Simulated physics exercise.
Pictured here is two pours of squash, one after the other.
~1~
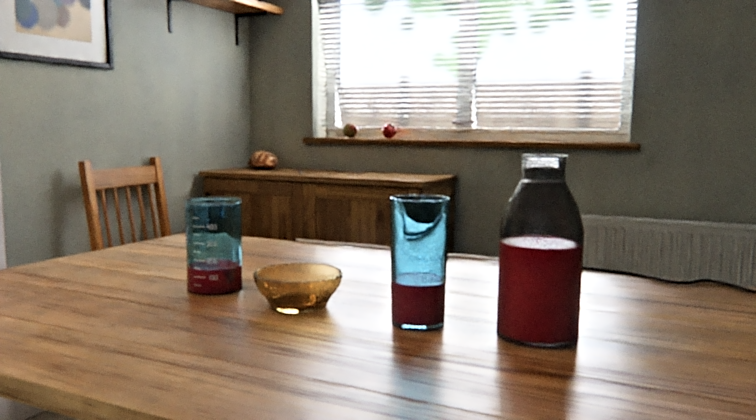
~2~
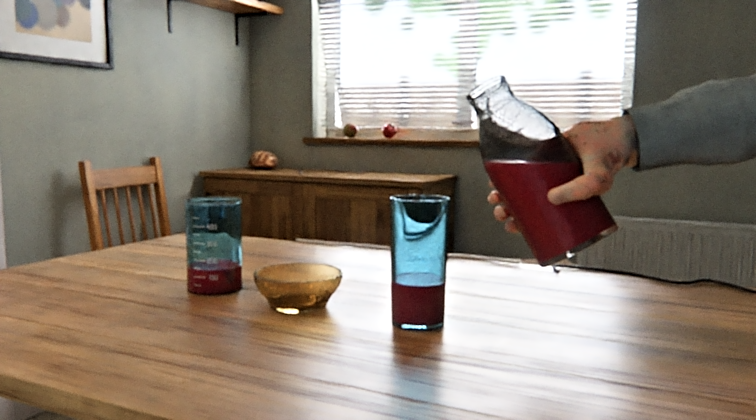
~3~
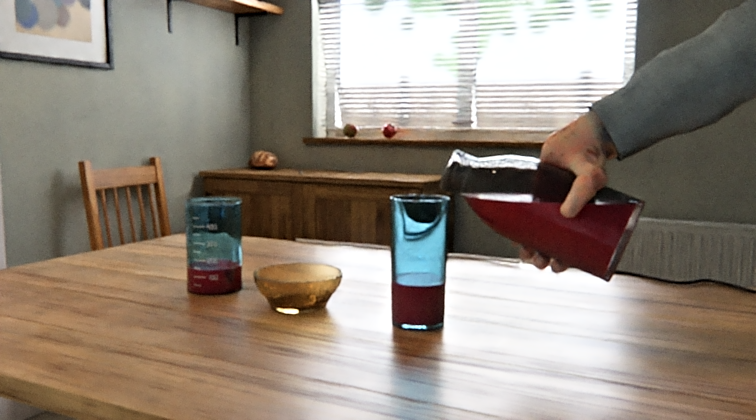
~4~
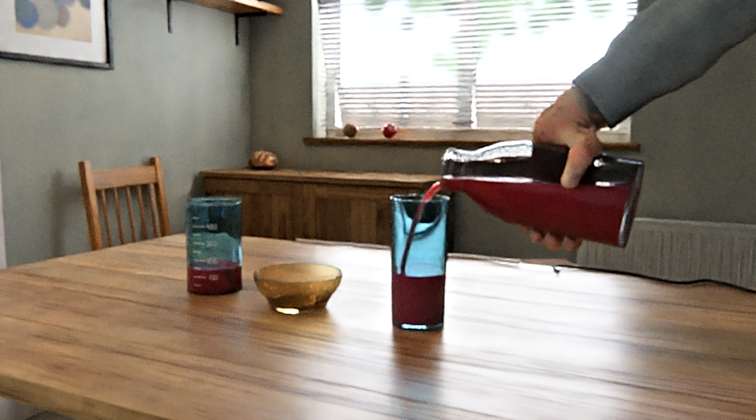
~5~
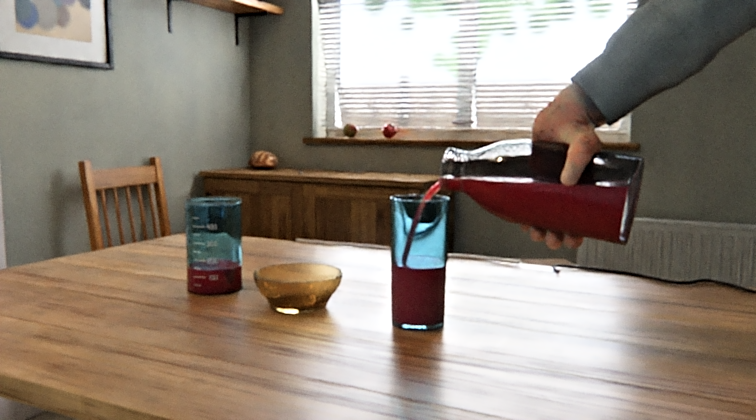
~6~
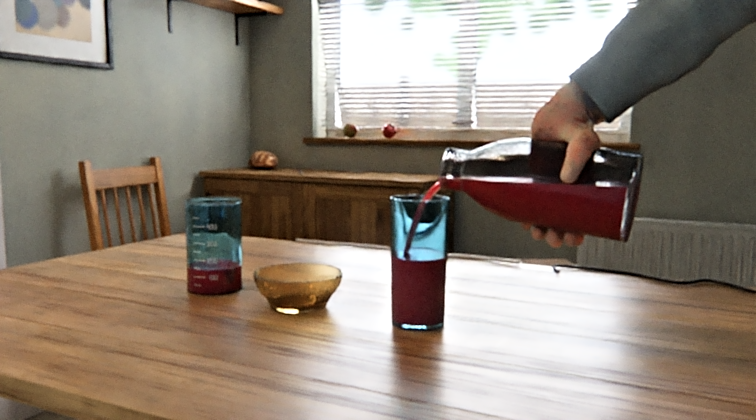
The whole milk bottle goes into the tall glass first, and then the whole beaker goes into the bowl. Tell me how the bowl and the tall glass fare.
My prediction: The bowl is going to contain the lot; the tall glass is going to pour over the edge.
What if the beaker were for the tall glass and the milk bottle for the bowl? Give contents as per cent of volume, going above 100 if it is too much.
Respectively 60 and 220 percent.
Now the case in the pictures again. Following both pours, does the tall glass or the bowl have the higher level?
The higher one is the tall glass.
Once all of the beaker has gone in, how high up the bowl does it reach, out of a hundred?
Near 60 in a hundred.
Soon after, the tall glass is full to the brim and has run over.
In the end, the bowl is about two thirds full; the tall glass is full to the brim and has run over.
